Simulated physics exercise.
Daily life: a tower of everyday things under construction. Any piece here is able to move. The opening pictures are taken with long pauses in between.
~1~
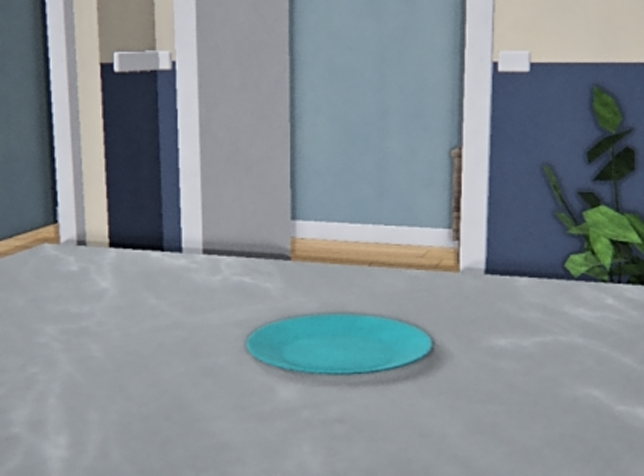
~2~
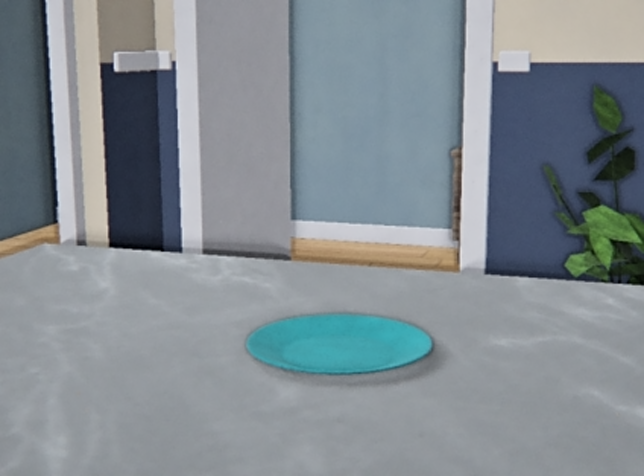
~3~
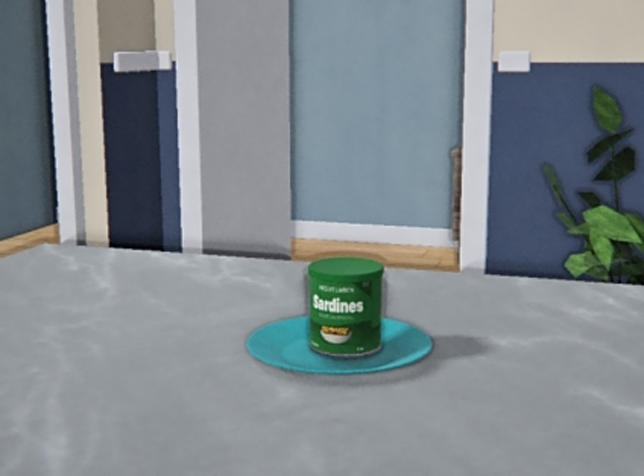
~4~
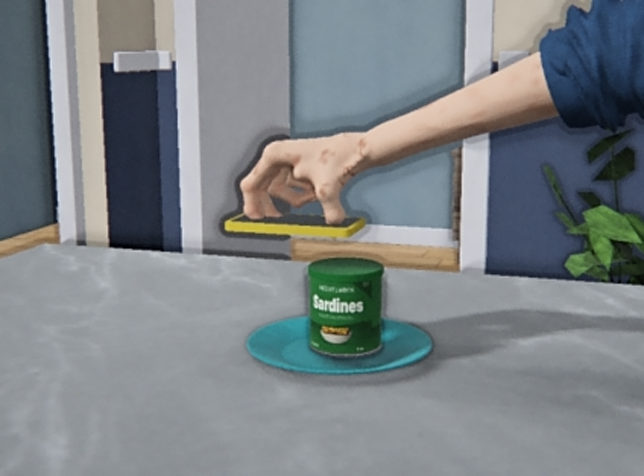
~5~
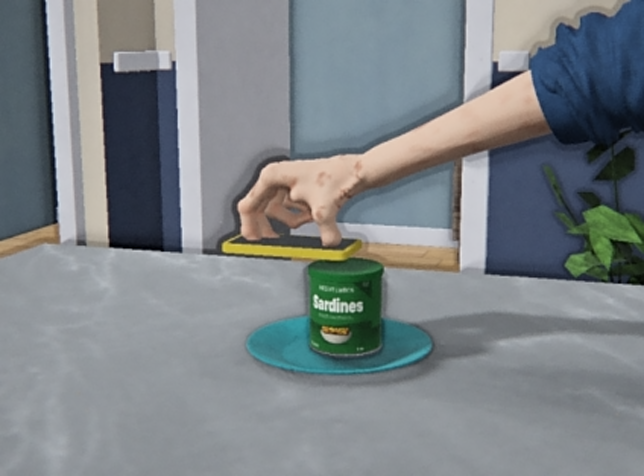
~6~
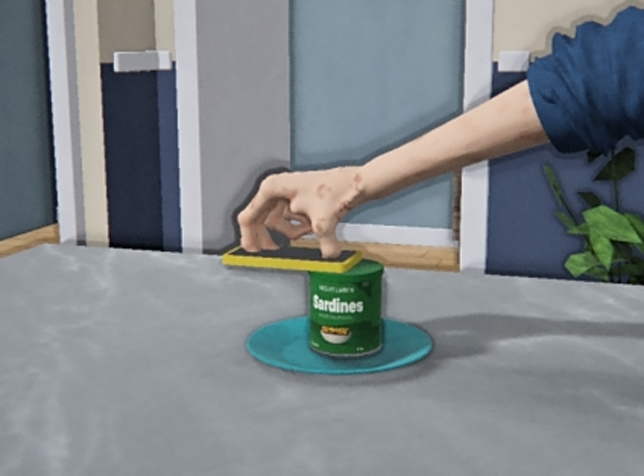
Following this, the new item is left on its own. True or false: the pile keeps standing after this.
False.
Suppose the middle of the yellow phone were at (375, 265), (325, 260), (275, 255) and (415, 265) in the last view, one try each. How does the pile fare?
Result per try: First still standing, second still standing, third toppled, fourth toppled.
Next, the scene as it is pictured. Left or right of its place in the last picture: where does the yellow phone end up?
Leftward.
Then, 0.50 s on from there, yellow phone now fallen.
Then, 0.70 s on from there, things are still on the move.
In the end, fallen, yellow phone; the other 2 unmoved. At the end, from the last picture's camera, yellow phone near (234, 337). The pile comes apart.
